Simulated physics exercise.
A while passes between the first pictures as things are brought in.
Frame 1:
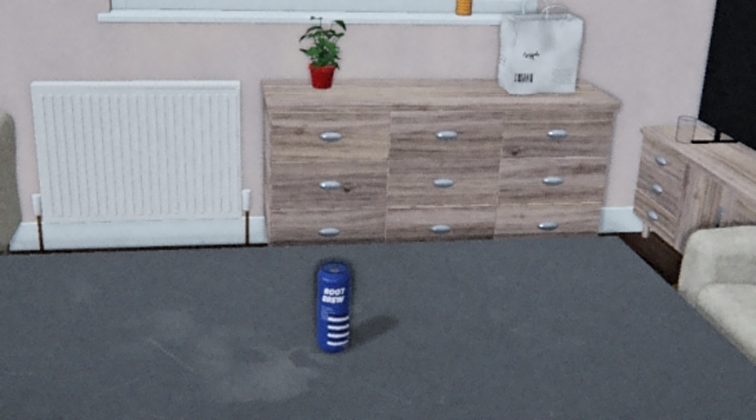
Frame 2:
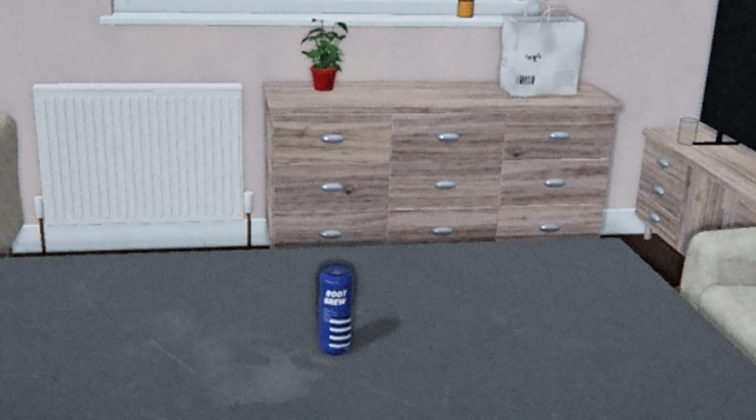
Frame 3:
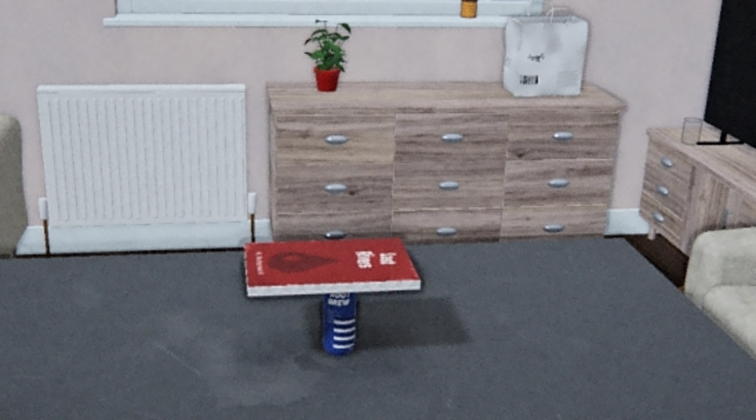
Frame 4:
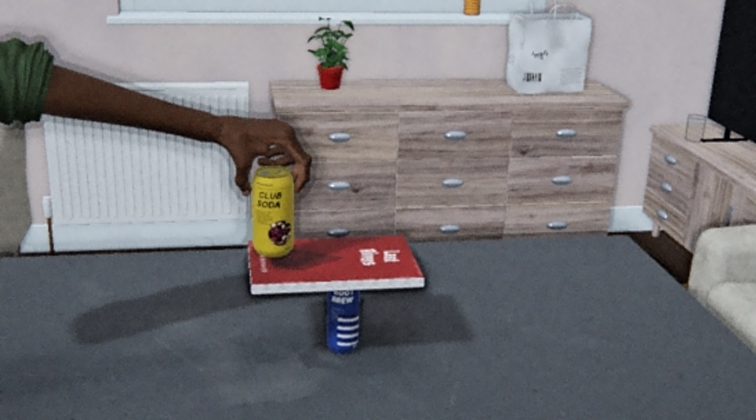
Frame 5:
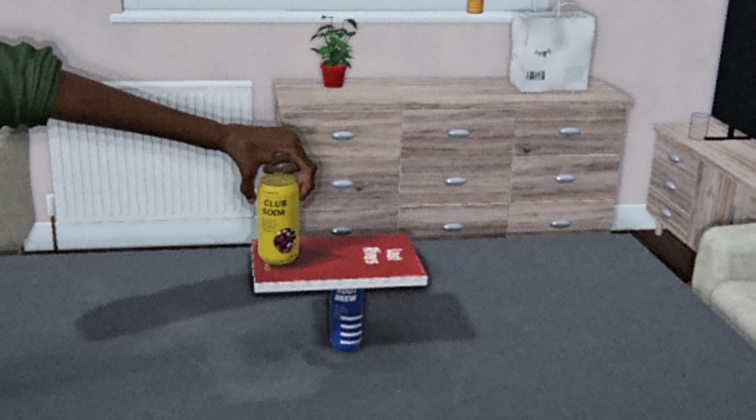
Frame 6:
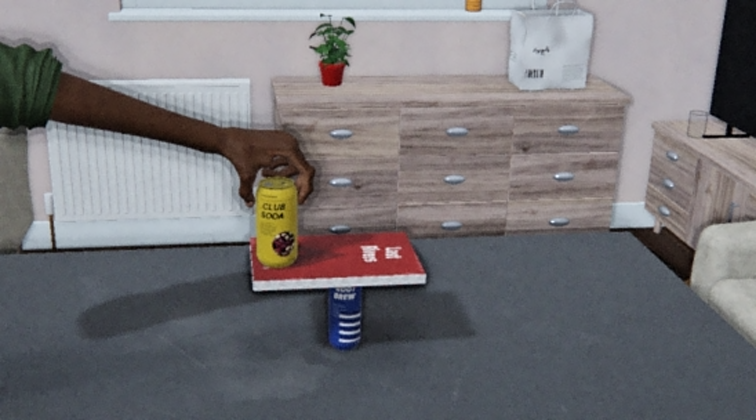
The footage shows a blue can standing alone on a dark grey surface, then a red book lying across its top, before a hand reaching from the left lowers a yellow can onto the left part of the book.
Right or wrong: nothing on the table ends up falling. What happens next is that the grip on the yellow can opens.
Wrong, some of it falls.
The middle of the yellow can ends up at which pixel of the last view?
I'd point to roughly (210, 346).
Then, 0.50 s after the last picture, yellow can now fallen; red book on its side.
Then, 1.60 s after the last picture, red book tipped 74° from how it was; blue can tipped 4° from how it was.
Then, 1.90 s after the last picture, red book and blue can now fallen.
By the end, fallen, red book, blue can and yellow can. Seen from the same camera at the end, yellow can near (210, 346). The stack loses its balance.
